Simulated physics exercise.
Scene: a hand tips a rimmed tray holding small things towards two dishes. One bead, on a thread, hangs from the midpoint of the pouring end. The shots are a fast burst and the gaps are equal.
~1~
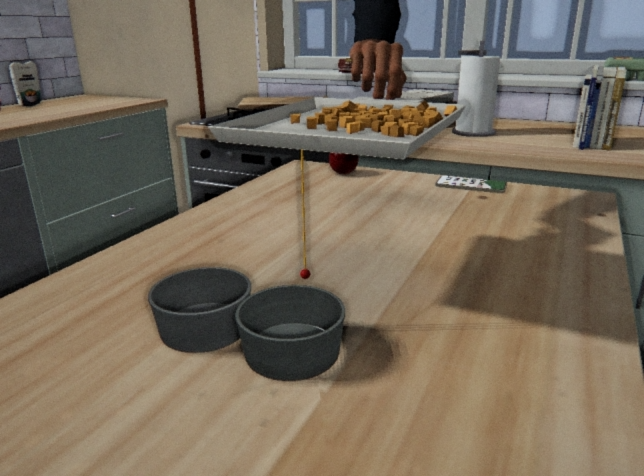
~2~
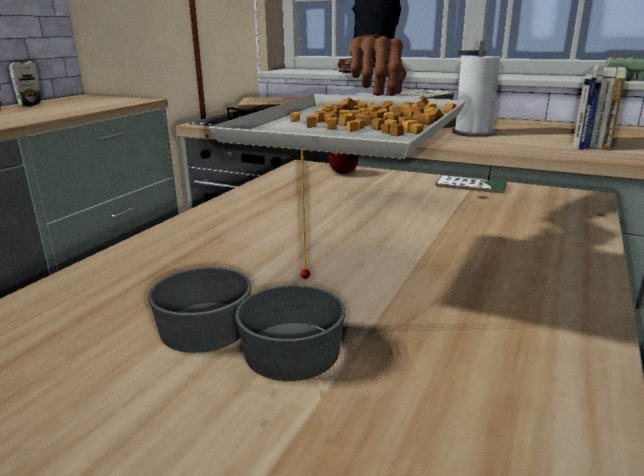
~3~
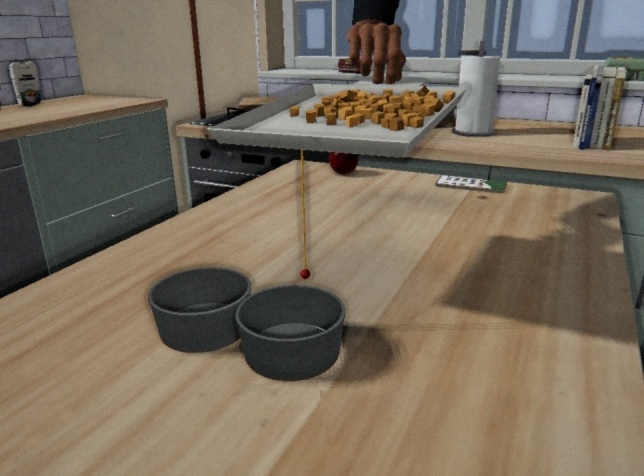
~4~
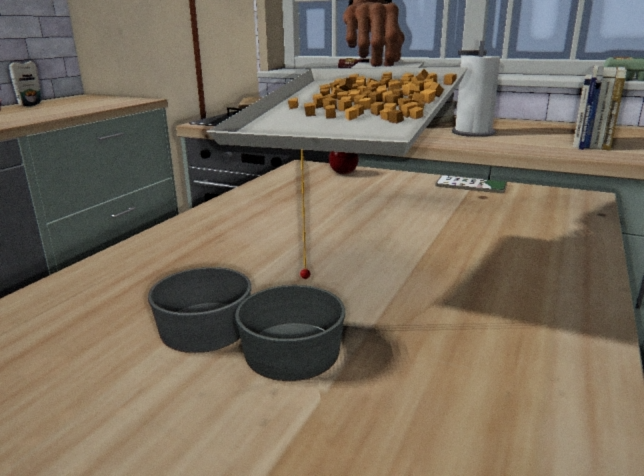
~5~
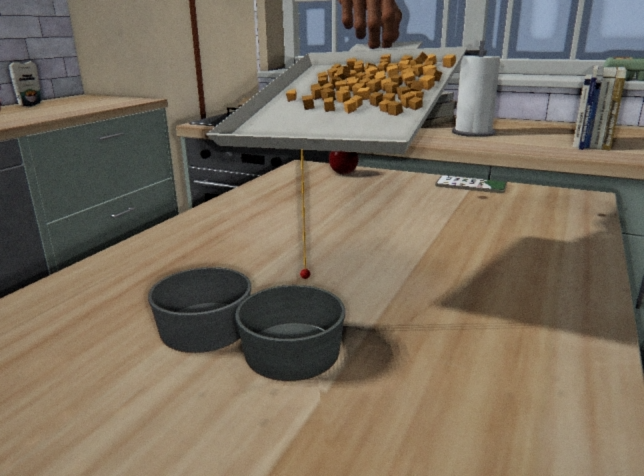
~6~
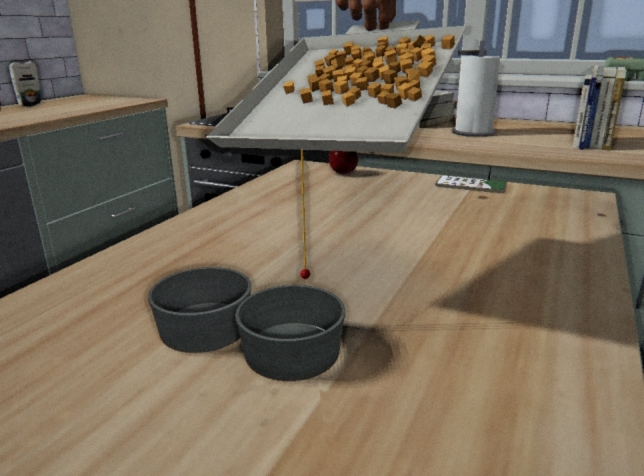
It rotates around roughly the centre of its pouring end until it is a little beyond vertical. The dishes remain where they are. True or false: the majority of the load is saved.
True.
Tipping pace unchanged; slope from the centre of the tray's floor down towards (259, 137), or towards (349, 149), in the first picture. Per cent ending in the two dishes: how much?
The first comes to 60 %, while the second comes to 10 %.
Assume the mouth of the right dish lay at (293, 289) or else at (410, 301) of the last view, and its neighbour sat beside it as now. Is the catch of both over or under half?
Taking them in turn, it's short of half and then short of half.
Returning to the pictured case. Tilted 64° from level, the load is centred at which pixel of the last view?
In the last view, the load is centred near (278, 142).
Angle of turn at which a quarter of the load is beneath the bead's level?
Around 75 degrees of turn.
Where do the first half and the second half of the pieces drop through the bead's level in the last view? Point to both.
I'd put it at roughly (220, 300), and after that at roughly (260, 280).
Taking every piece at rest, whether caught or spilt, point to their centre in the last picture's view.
At about (221, 337), give or take.
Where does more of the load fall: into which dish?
The winner is the left-hand dish.
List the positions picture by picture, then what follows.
The first frame shows corners of the pouring end (217, 126) and (404, 141), level; middle of the load (383, 118), croutons; left dish (170, 328); right dish (264, 355); bead on its thread (305, 274).
The second frame shows corners of the pouring end (217, 126) and (404, 141), level; middle of the load (383, 115).
The third frame shows corners of the pouring end (217, 127) and (404, 140), tipped barely, lowest at the left corner; middle of the load (383, 106).
The fourth frame shows corners of the pouring end (216, 129) and (403, 139), tipped a little, lowest at the left corner; middle of the load (382, 94).
The fifth frame shows corners of the pouring end (215, 131) and (402, 138), tipped clearly, lowest at the left corner; middle of the load (381, 80).
The sixth frame shows corners of the pouring end (215, 133) and (401, 137), tipped clearly, lowest at the left corner; middle of the load (378, 67); left dish (170, 328); right dish (264, 355).
Just after the last frame, tray tipped steeply; roughly two thirds on the tray; roughly a third in the air.
A moment on, tray tipped past a quarter turn; about a tenth in the right dish; roughly a third in the left dish; roughly a third outside both; about a tenth in the air.
Further on, tray tipped past a quarter turn; roughly a quarter in the right dish; roughly half in the left dish; roughly a third outside both.
When it is over, tray tipped past a quarter turn; roughly a quarter in the right dish; roughly half in the left dish; roughly a third outside both.
